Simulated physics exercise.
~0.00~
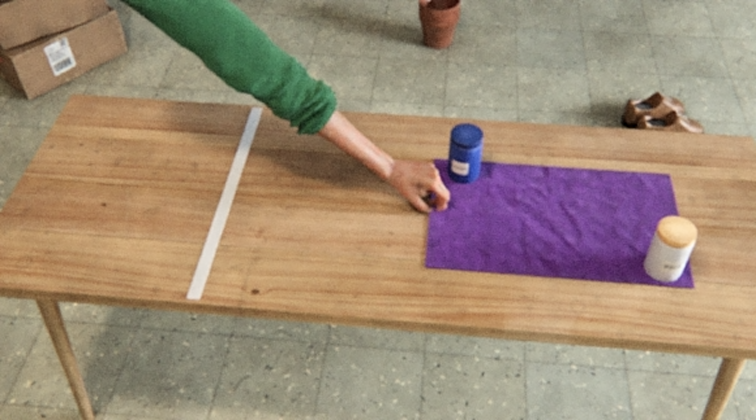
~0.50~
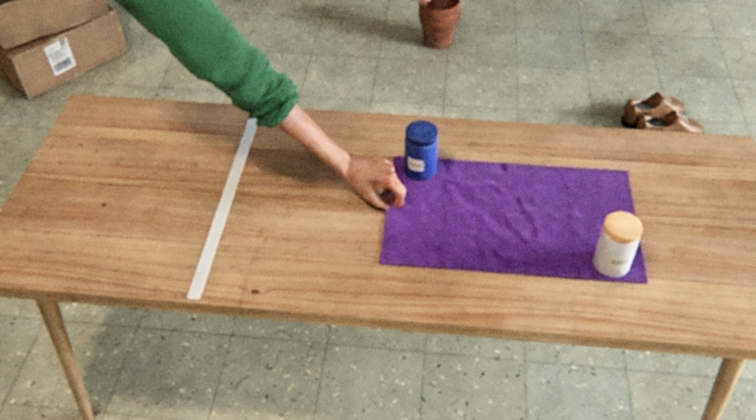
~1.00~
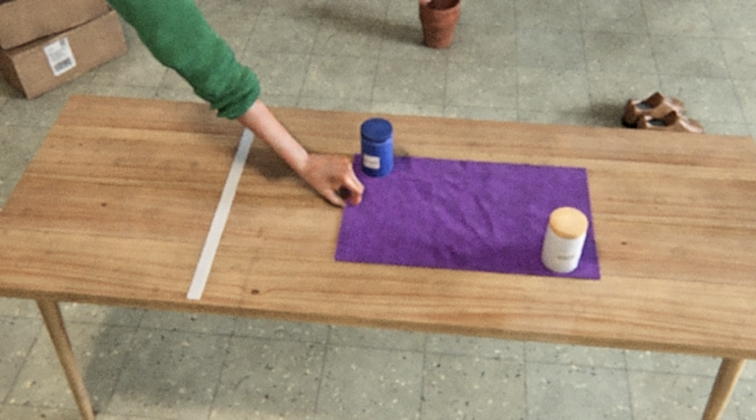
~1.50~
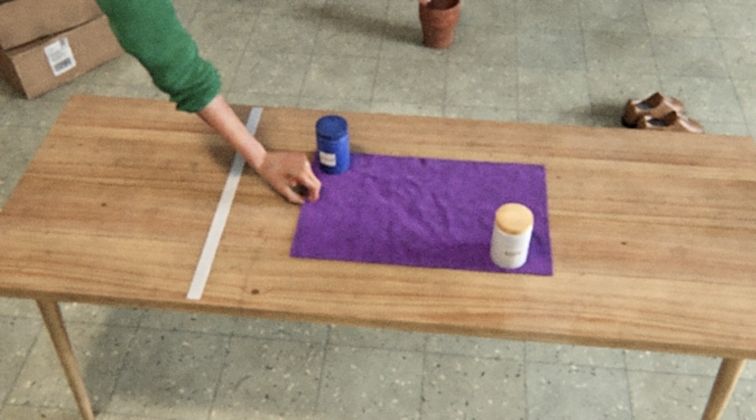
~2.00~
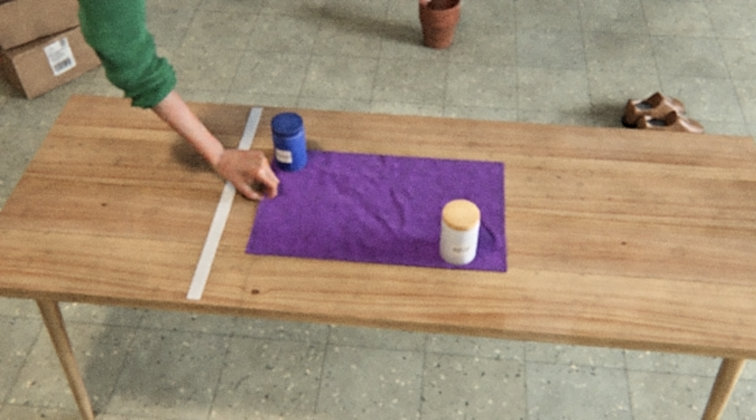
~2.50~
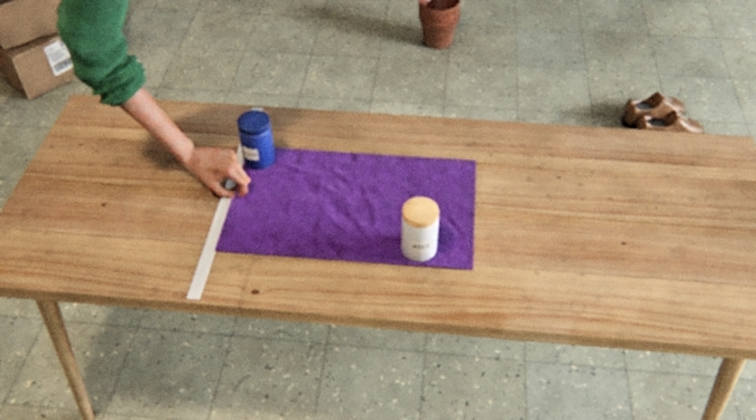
On a wooden table, a hand in a green sleeve pulled a purple cloth steadily to the left, carrying a blue jar and a white jar, until its edge reached a strip of pale tape, with both jars still upright on the cloth.
